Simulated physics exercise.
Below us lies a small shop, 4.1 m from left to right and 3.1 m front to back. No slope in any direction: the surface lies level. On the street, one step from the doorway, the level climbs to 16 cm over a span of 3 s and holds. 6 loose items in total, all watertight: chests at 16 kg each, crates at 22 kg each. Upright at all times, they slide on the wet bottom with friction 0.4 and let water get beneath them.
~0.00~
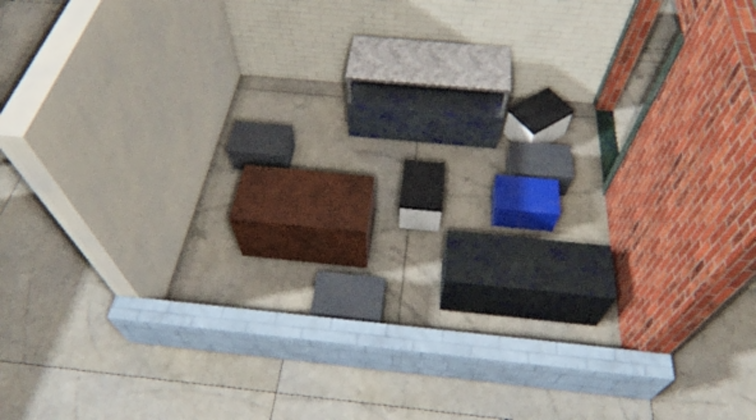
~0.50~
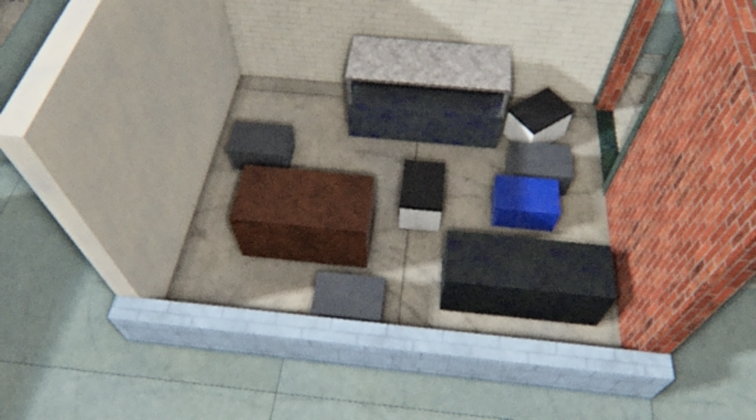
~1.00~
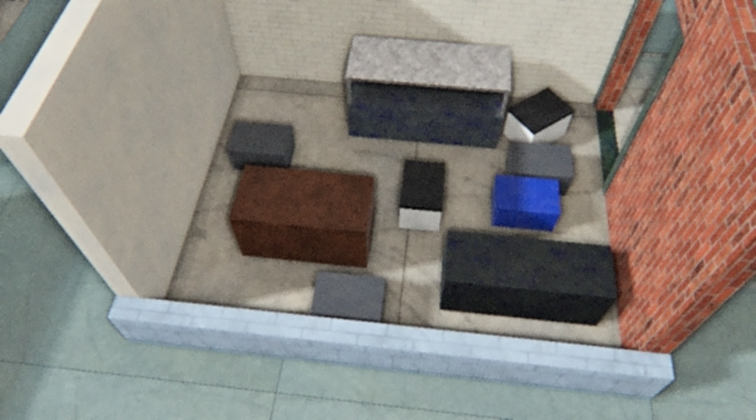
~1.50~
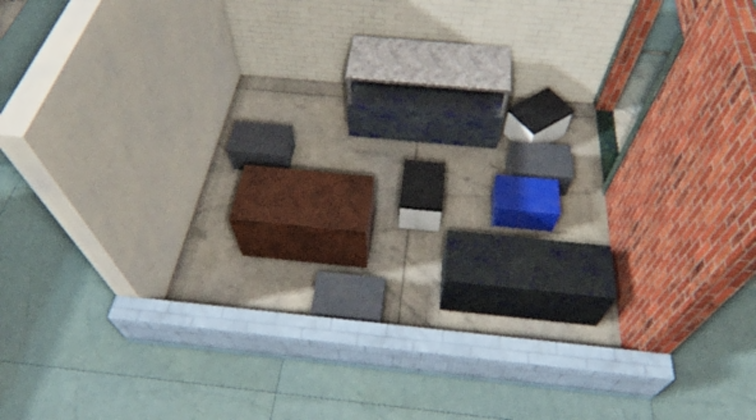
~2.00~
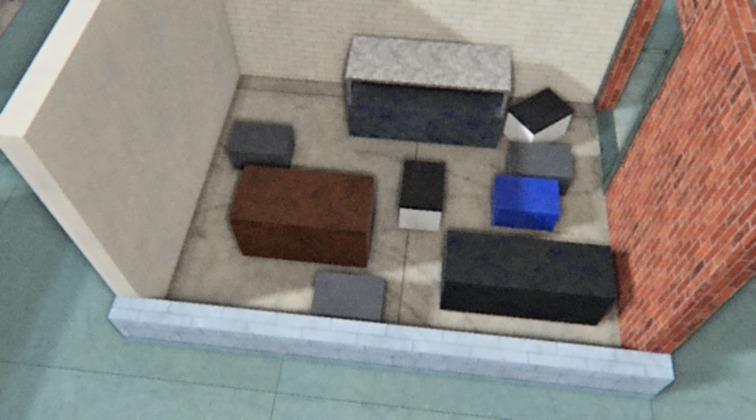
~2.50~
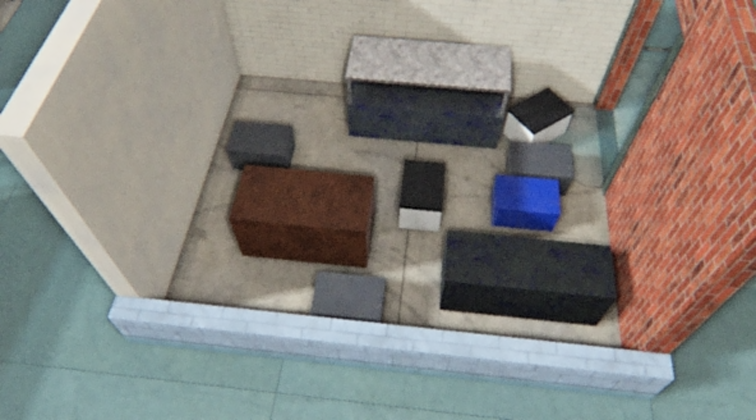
To begin with, a small walled shop holding brown, black, blue and grey boxes sits on dry, pale paving. The ground outside then turns a dull blue-green as water covers it, and lastly a little of it creeps in at the right-hand doorway, while the boxes stay where they are.
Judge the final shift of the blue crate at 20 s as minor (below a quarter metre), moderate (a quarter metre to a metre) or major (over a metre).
Major.
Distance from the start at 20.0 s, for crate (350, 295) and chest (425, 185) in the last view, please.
In turn: 100 cm, 150 cm.
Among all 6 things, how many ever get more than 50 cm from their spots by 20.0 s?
The tally stands at 5.
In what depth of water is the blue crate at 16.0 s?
13 cm, roughly.
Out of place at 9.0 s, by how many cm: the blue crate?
50 cm, give or take.
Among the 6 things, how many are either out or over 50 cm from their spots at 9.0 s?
That would be 2.
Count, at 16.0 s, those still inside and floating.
At that time, 5.
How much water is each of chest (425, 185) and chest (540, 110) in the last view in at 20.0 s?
First about 14 cm, second about 15 cm.
After 4.0 s the blue crate is near (527, 194), 0.0 m from its start, aground; 1 afloat.
After 9.0 s the blue crate is near (494, 230), 0.5 m from its start, aground; 2 afloat.
After 16.0 s the blue crate is near (409, 305), 1.7 m from its start, afloat; 5 afloat.
After 20.0 s the blue crate is near (409, 304), 1.7 m from its start, afloat; 6 afloat.
